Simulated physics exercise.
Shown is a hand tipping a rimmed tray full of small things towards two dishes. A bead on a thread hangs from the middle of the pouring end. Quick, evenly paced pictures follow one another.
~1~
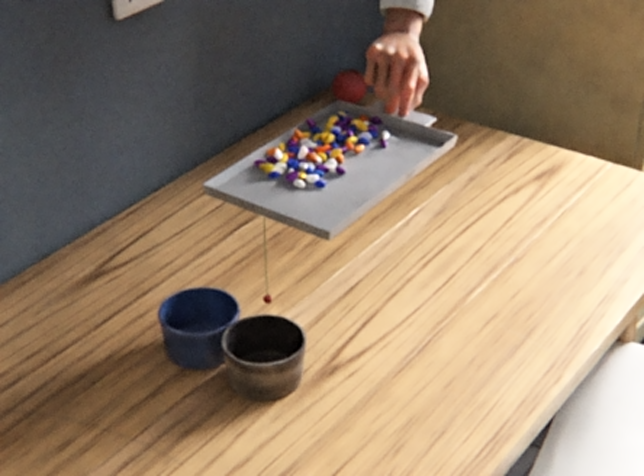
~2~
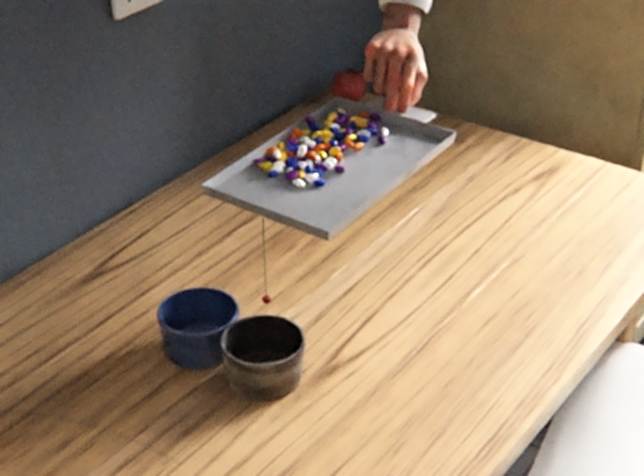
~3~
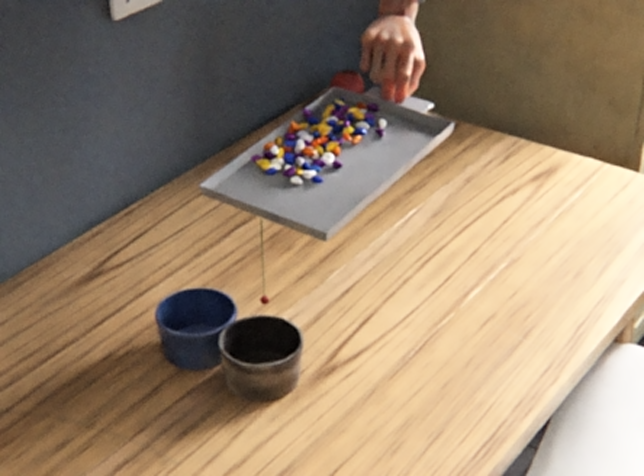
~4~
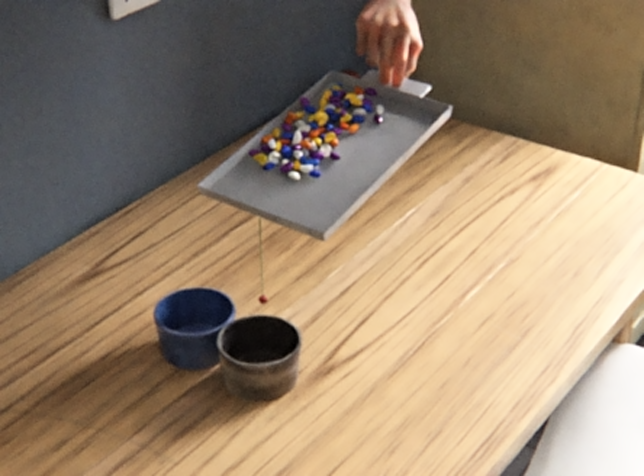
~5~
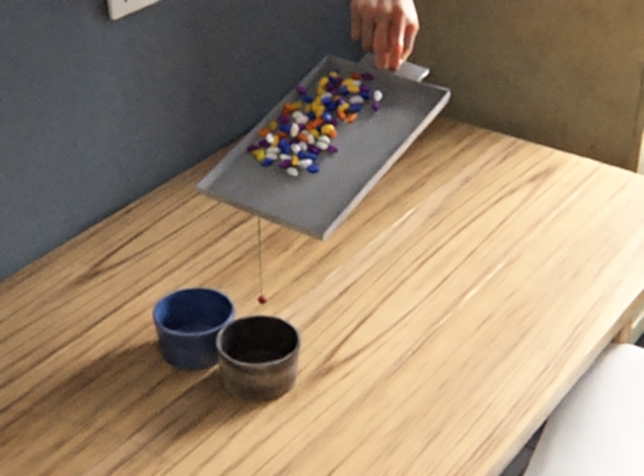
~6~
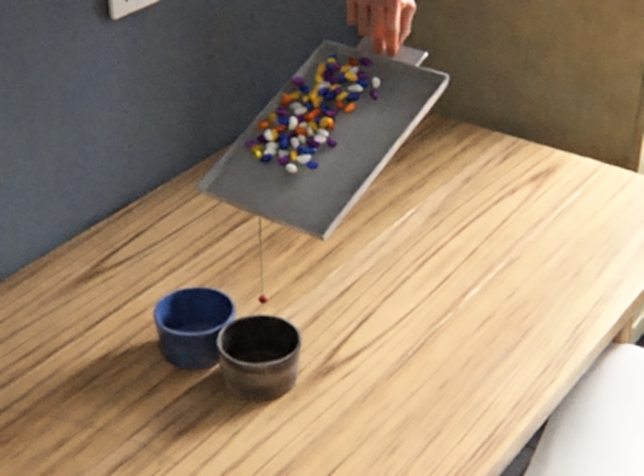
A hand raises the back of a gray tray of colorful jelly beans, steadily tilting it.
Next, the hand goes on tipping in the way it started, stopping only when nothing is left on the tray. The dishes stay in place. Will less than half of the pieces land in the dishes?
No - basically it's a mostly caught load, that one.
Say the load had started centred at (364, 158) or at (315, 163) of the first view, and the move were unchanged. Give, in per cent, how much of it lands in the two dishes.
Respectively 70 and 80 per cent.
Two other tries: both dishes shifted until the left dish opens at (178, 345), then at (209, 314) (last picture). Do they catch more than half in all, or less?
First place: Short of half; second place: Beyond half.
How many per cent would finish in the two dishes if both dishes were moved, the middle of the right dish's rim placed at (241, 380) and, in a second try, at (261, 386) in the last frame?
First try: Roughly 20 per cent; second try: Roughly 20 per cent.
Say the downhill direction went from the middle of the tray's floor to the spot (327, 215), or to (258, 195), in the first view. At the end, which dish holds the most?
The first try favours the right of the two, the second the left of the two.
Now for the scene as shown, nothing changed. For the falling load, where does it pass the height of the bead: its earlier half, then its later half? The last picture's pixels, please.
Starting near (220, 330), moving on to near (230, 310).
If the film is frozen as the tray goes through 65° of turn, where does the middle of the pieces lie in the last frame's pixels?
In the last view, the load is centred near (246, 197).
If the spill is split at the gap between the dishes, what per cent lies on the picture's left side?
Close to 70 in a hundred.
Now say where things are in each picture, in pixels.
Corners of the pouring end at (206, 184) and (329, 229), level; middle of the load at (326, 149), jelly beans; left dish at (174, 345); right dish at (239, 376); bead on its thread at (267, 299), in the first frame.
Corners of the pouring end at (205, 184) and (328, 230), level; middle of the load at (325, 147), in the second frame.
Corners of the pouring end at (203, 185) and (325, 231), tipped barely, level across its low end; middle of the load at (323, 141), in the third frame.
Corners of the pouring end at (201, 185) and (323, 231), tipped a little, level across its low end; middle of the load at (320, 131), in the fourth frame.
Corners of the pouring end at (199, 185) and (322, 232), tipped clearly, level across its low end; middle of the load at (318, 122), in the fifth frame.
Corners of the pouring end at (199, 185) and (322, 233), tipped clearly, level across its low end; middle of the load at (316, 113); left dish at (169, 345); right dish at (235, 376), in the sixth frame.
Soon after the last picture, tray tipped steeply; most on the tray; about a quarter in the air.
A little later, tray tipped past a quarter turn; about half on the tray; about a quarter in the right dish; a small part in the left dish; about a quarter outside both; a stray few in the air.
Later still, tray tipped past a quarter turn; about a third in the right dish; about a third in the left dish; about a quarter outside both.
At rest, tray tipped past a quarter turn; about a third in the right dish; about a third in the left dish; about a quarter outside both.
